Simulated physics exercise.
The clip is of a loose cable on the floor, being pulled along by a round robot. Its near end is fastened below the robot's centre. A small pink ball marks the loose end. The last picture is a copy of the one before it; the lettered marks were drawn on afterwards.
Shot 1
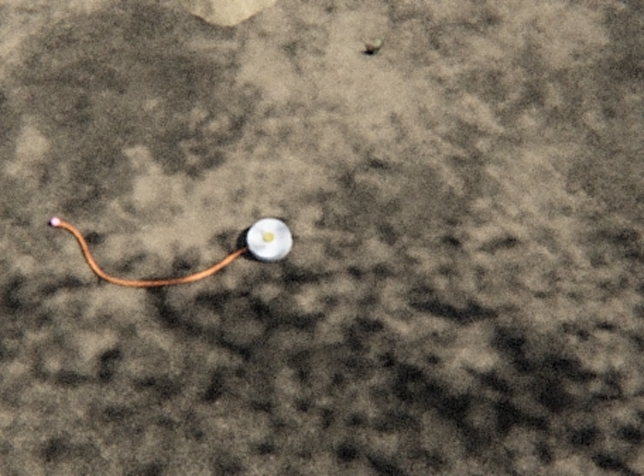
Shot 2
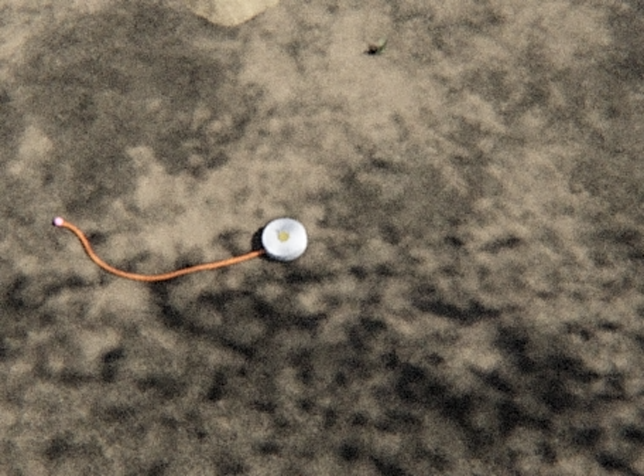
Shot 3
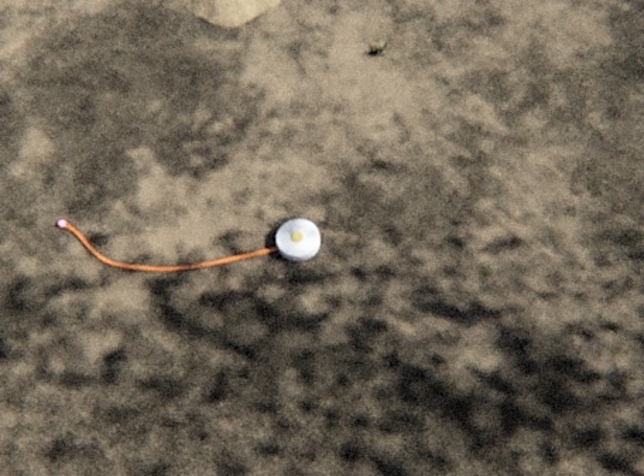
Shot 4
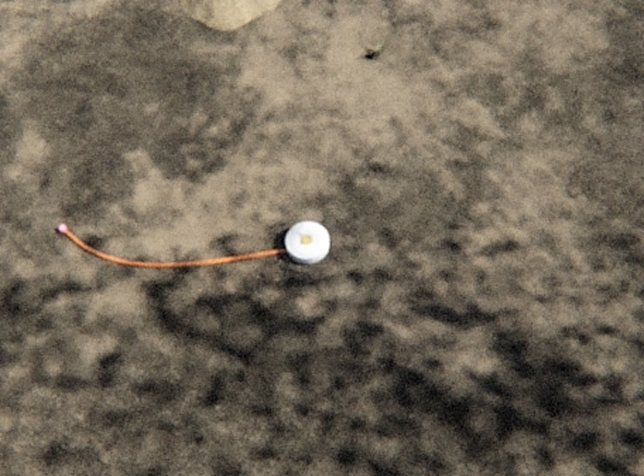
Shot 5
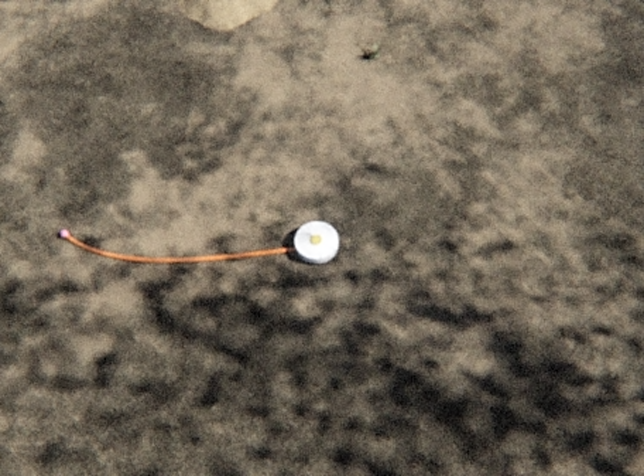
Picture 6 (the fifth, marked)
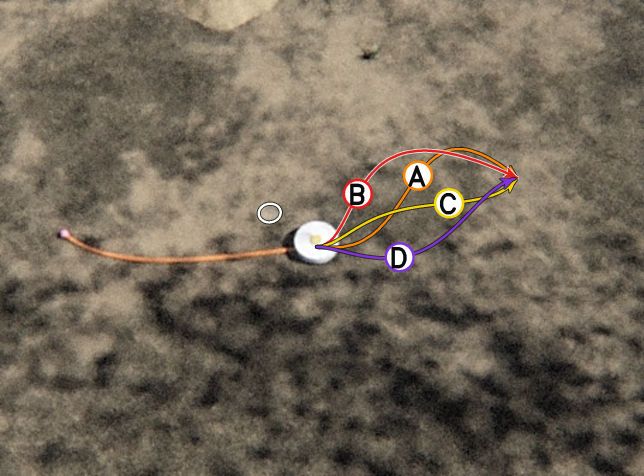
We see a round white robot on a mottled floor moving a short way right, pulling an orange cable attached to it. The cable's deep curve flattens into a shallow bow while its free left end shifts only slightly.
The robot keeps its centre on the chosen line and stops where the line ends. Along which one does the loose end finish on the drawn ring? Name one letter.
Choose route B.
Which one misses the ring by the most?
That is D.
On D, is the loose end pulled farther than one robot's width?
Yes.
On the marked copy, A from (317, 247) via (413, 183) to (517, 178); B from (317, 247) via (390, 159) to (517, 178); C from (317, 247) via (419, 207) to (516, 180); D from (317, 247) via (433, 245) to (514, 179); the ring at (270, 213).
Taking B. A third of the way, robot (368, 174), middle of the cable (253, 232), free end (125, 249).
Two thirds of the way, robot (453, 150), middle of the cable (332, 188), free end (215, 231).
When it is over, robot (519, 174), middle of the cable (389, 183), free end (269, 211); the free end is on the ring.
As for the rest, A leaves the free end at (273, 226); C leaves the free end at (271, 232); D leaves the free end at (275, 248).
